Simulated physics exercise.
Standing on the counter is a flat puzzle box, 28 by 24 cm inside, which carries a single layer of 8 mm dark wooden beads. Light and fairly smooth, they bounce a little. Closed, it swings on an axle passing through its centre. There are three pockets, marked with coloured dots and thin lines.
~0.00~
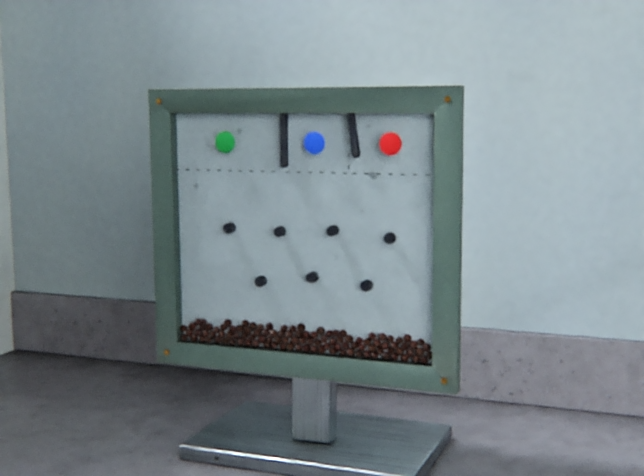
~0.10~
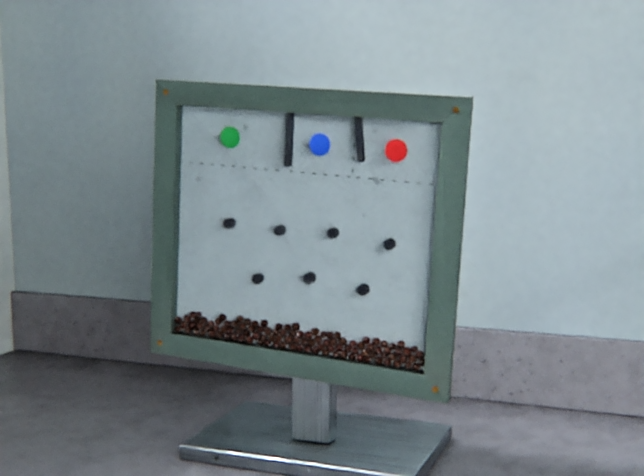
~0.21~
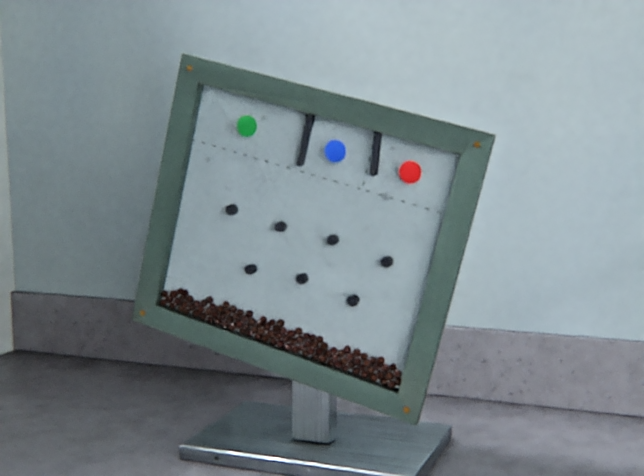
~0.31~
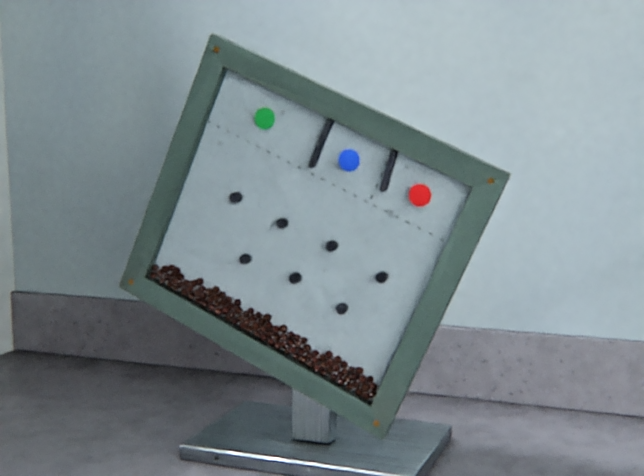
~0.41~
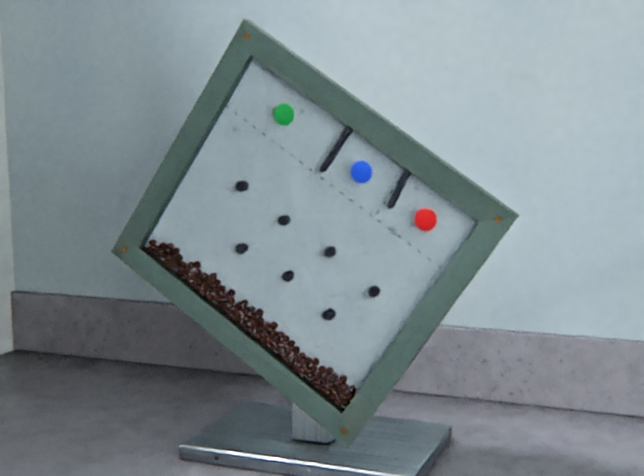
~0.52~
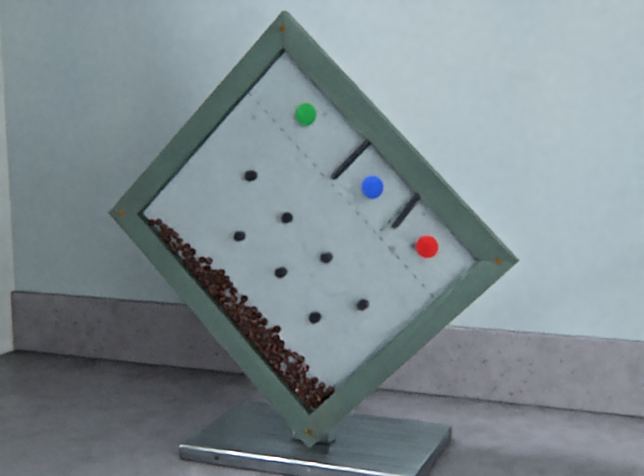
On a grey counter against a pale wall, seen from the front by a camera that stays still, a flat green-framed box stands on a metal base. Green, blue and red discs sit left to right along its top, split by two dark bars, above seven dark pegs and a layer of brown beads. The box turns steadily clockwise from level onto one corner, its beads staying banked along the same edge.
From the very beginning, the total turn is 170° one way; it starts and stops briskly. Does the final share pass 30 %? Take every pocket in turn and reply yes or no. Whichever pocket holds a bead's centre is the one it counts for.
In turn: Red yes, blue no, green no.
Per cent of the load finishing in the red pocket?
Share: Approx. 65 %.
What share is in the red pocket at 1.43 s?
It works out at roughly 40 %.
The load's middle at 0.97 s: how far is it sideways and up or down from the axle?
Left by about 7 cm and below by about 10 cm.
After 0.97 s, it stands 91° clockwise; the beads' middle is 7 cm left of and 10 cm below the centre; nothing in the marked areas.
After 1.43 s, it stands 137° clockwise; the beads' middle is 6 cm left of and 11 cm below the centre; red 40 %.
After 1.82 s, it stands 170° clockwise; the beads' middle is 10 cm left of and 8 cm below the centre; red 60 %.
At rest by 2.4 s, it stands 170° clockwise; red 65 %, blue 0 %, green 0 %, elsewhere 35 %.
